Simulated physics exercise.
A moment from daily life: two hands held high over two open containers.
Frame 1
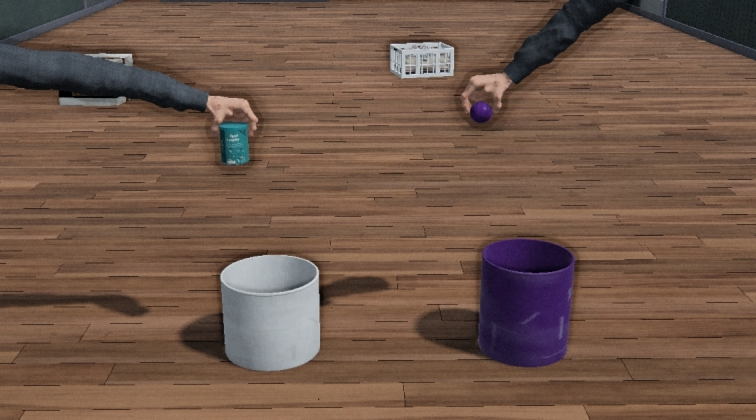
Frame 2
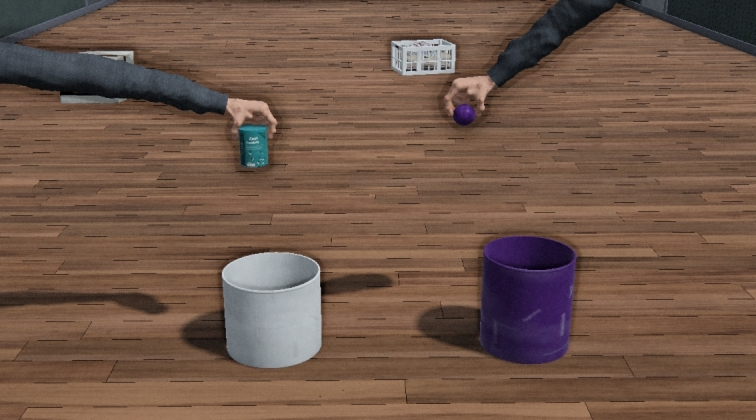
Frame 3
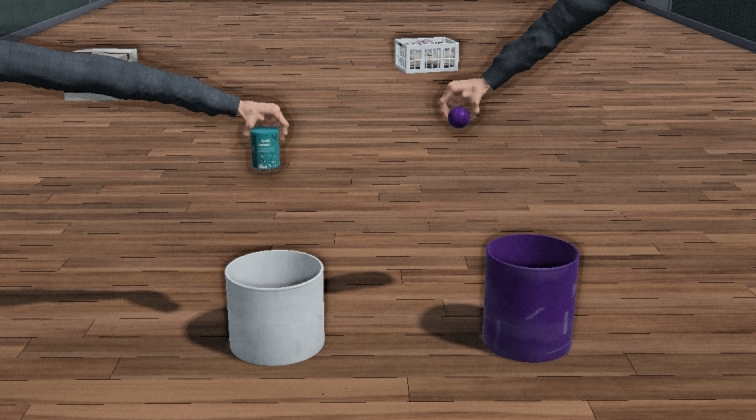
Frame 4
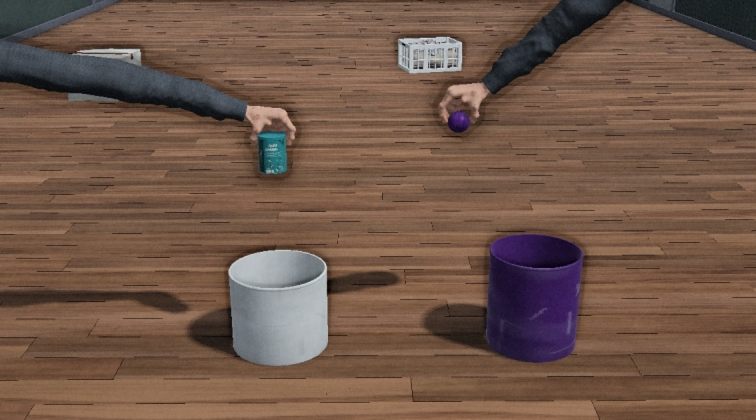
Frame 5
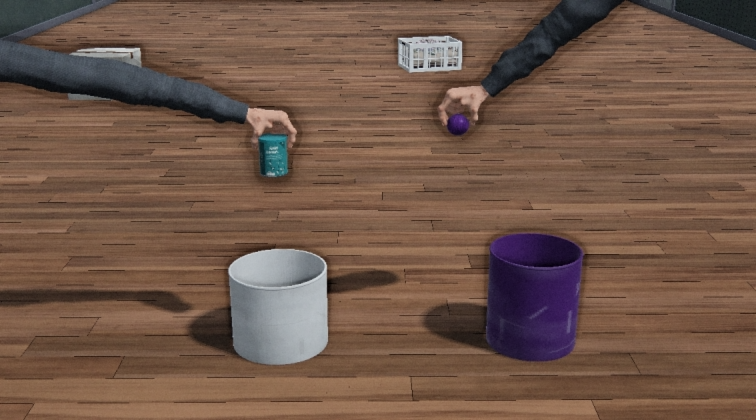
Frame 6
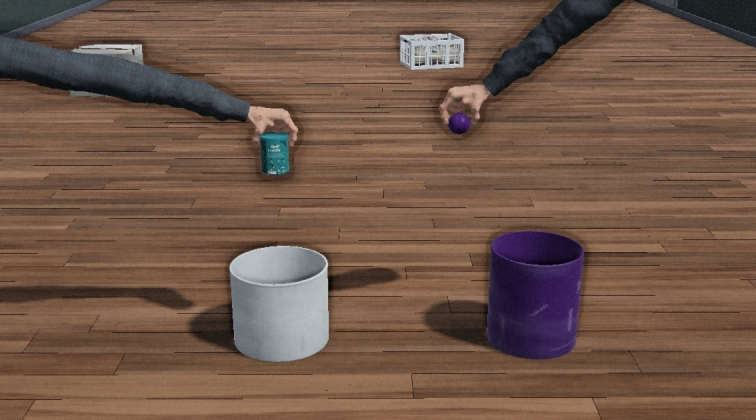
Two hands holding a turquoise tin and a purple ball-shaped object shift slightly inward.
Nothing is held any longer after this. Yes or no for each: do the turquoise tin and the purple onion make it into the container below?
Turquoise tin: Yes; purple onion: No.
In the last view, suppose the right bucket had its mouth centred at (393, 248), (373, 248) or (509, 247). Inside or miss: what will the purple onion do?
Stays out; Stays out; Stays out.
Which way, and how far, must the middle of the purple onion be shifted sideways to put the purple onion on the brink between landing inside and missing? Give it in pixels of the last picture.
Rightward, near 40 pixels.
Then, 0.20 s on from there, turquoise tin on its way down near (276, 195); purple onion on its way down near (458, 166).
Then, 0.32 s on from there, turquoise tin on its way down near (280, 275); purple onion on its way down near (455, 248).
In the end, the turquoise tin drops into the container, near (282, 320); the purple onion ends up outside, near (452, 329).
